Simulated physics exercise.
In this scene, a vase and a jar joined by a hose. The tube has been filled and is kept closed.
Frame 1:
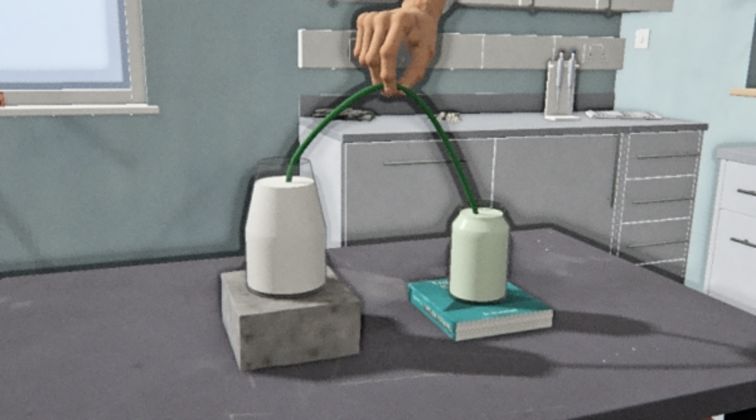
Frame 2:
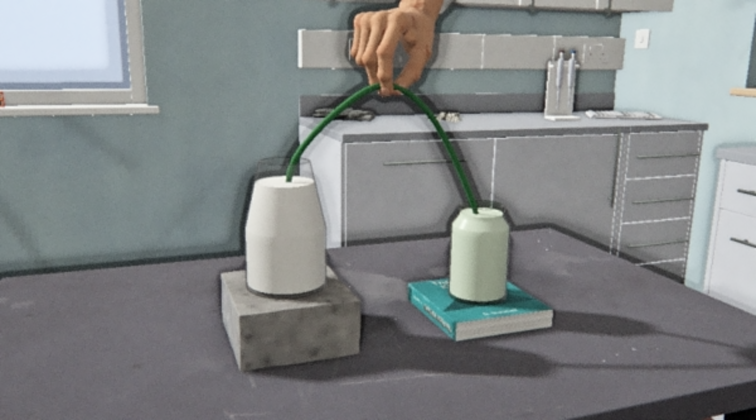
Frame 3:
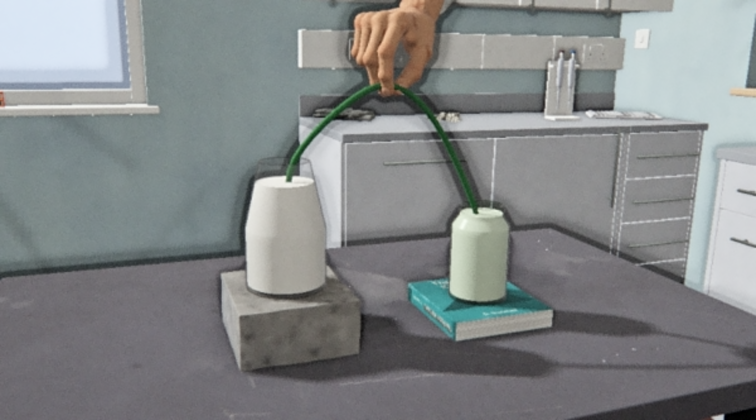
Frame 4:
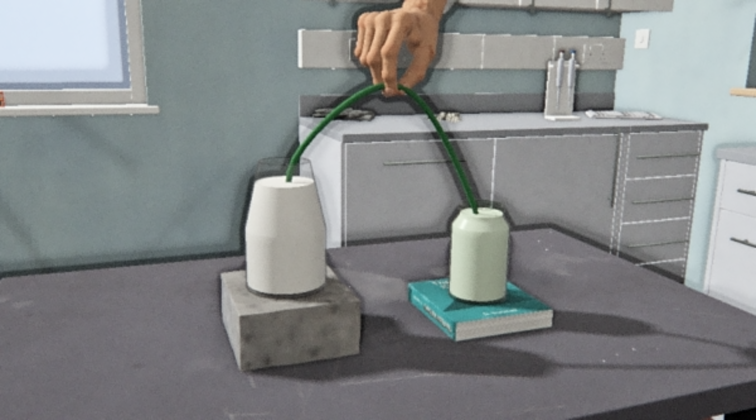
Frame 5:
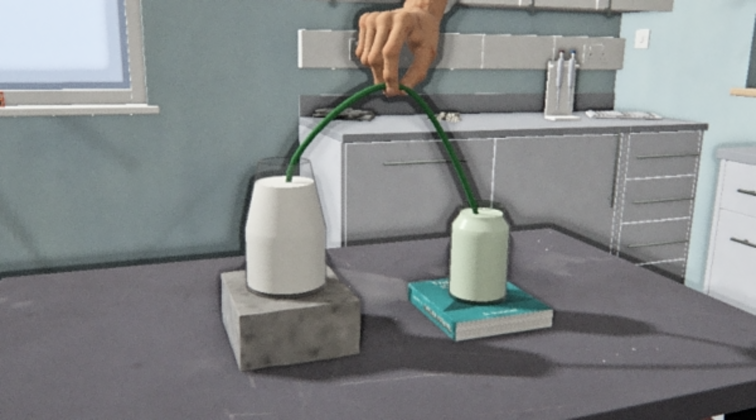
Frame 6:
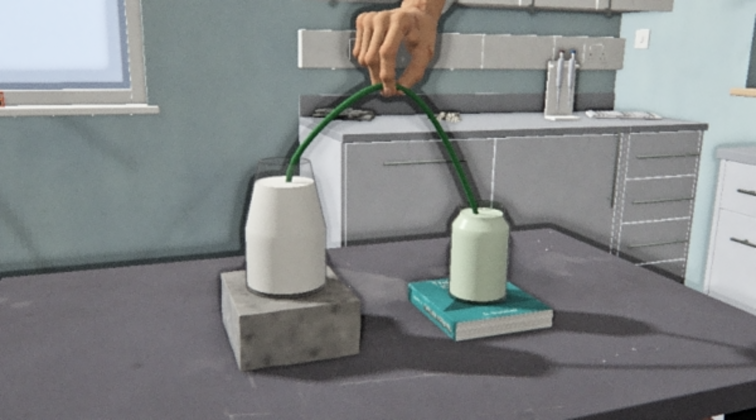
A hand pinches a green hose arched between a white vase and a pale green jar, barely moving.
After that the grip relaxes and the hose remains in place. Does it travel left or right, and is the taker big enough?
It flows to the right, and the receiving one spills over.
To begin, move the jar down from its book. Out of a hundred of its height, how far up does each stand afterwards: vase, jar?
35 % and 100 %, in order.
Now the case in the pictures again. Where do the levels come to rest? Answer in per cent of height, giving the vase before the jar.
In order: 50 %, then 100 %.
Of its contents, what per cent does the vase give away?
Roughly 30 in a hundred.
Soon after, the vase is about two thirds full; the jar is full to the brim; some has gone over the lower rim.
Later, the vase is about half full; the jar is full to the brim; some has gone over the lower rim.
In the end, the vase is about half full; the jar is full to the brim; some has gone over the lower rim; the two surfaces are level.
